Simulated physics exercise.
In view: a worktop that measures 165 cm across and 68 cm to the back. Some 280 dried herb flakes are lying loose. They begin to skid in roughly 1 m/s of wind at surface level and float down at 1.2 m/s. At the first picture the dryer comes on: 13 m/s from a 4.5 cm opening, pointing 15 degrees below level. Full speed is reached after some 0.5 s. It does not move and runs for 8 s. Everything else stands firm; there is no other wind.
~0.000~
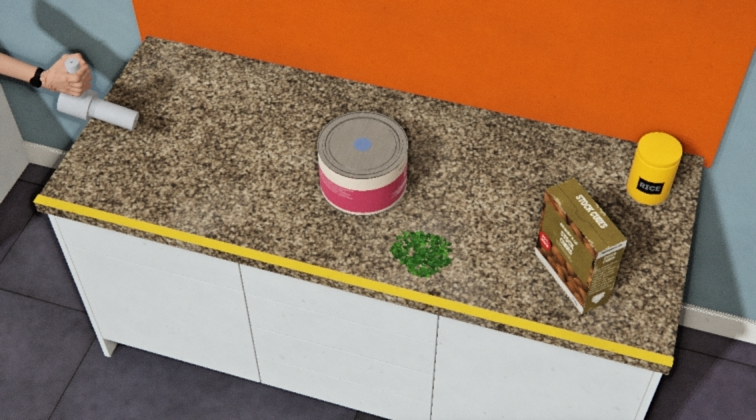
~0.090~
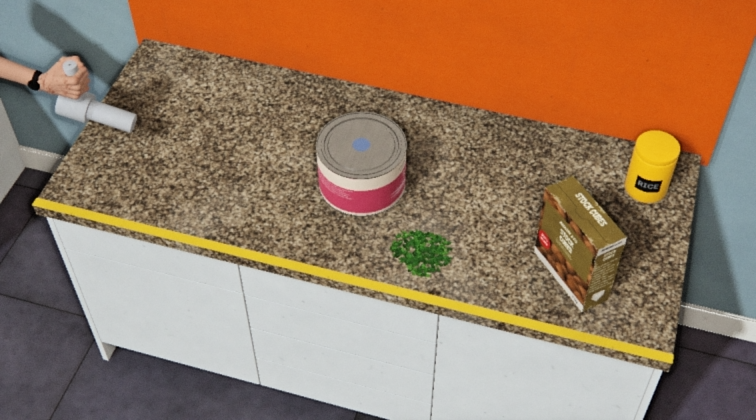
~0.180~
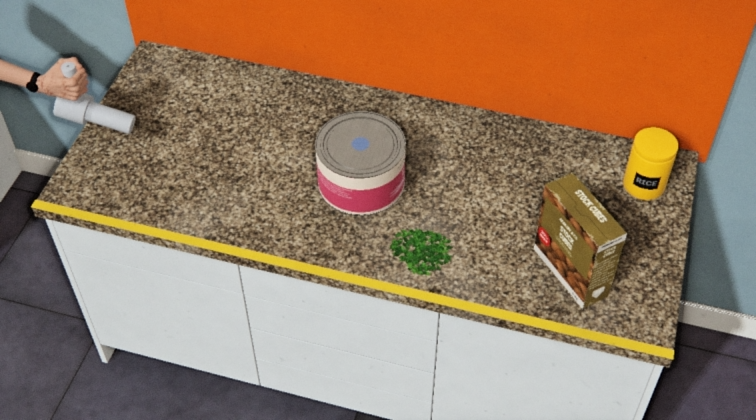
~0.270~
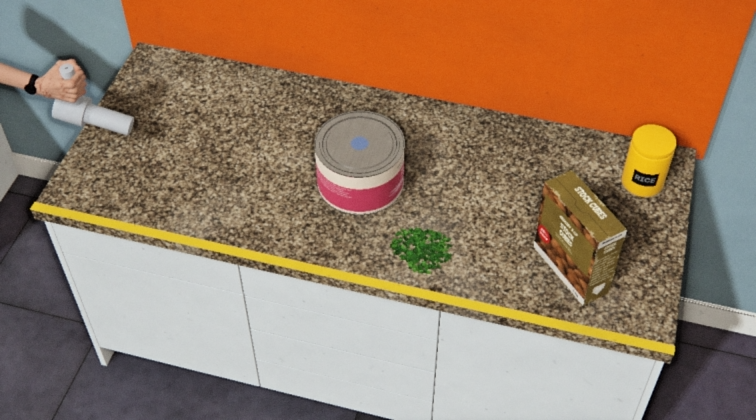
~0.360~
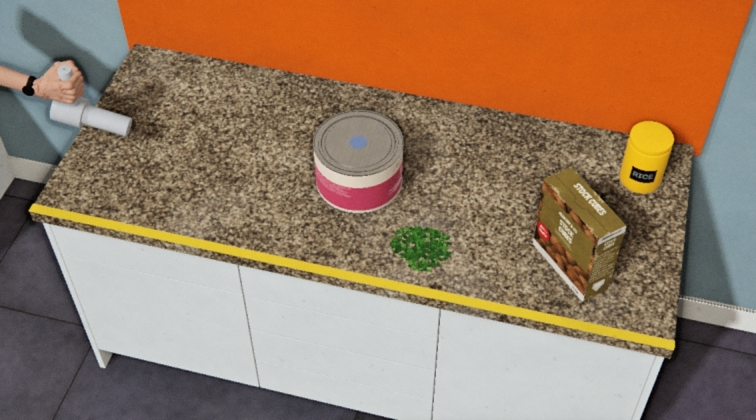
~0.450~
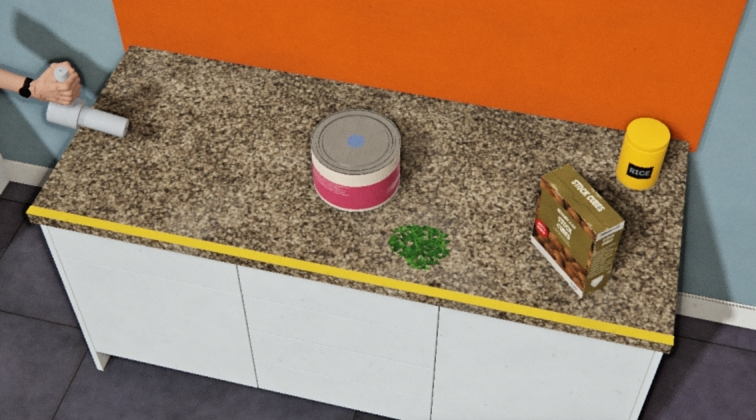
The clip opens on a speckled worktop with a pink and white tin, a brown carton, a yellow canister and a patch of green flakes, while a hand at the left holds a pale dryer pointed across it. The view drifts very slightly, but the flakes, hand and containers stay still throughout.
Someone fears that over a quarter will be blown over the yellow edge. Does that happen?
As for a quarter going over the yellow edge: Yes.
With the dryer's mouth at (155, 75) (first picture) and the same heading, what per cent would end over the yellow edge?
Then about 0 %.
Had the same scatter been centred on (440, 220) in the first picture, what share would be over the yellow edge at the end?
It would be near 0 %.
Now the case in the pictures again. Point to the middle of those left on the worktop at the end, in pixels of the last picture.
Near (575, 287).
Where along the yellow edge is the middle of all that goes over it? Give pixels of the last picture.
Near (542, 318).
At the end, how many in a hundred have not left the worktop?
Near 40 %.
After 1.6 s, 41 % are over the yellow edge; the middle of those still in play is near (565, 276); 64 % have settled or left.
After 2.6 s, 42 % are over the yellow edge; the middle of those still in play is near (564, 281); 73 % have settled or left.
After 4.4 s, 44 % are over the yellow edge; the middle of those still in play is near (564, 281); 77 % have settled or left.
After 8.0 s, at the end, 45 % are over the yellow edge; the middle of those still in play is near (575, 287).
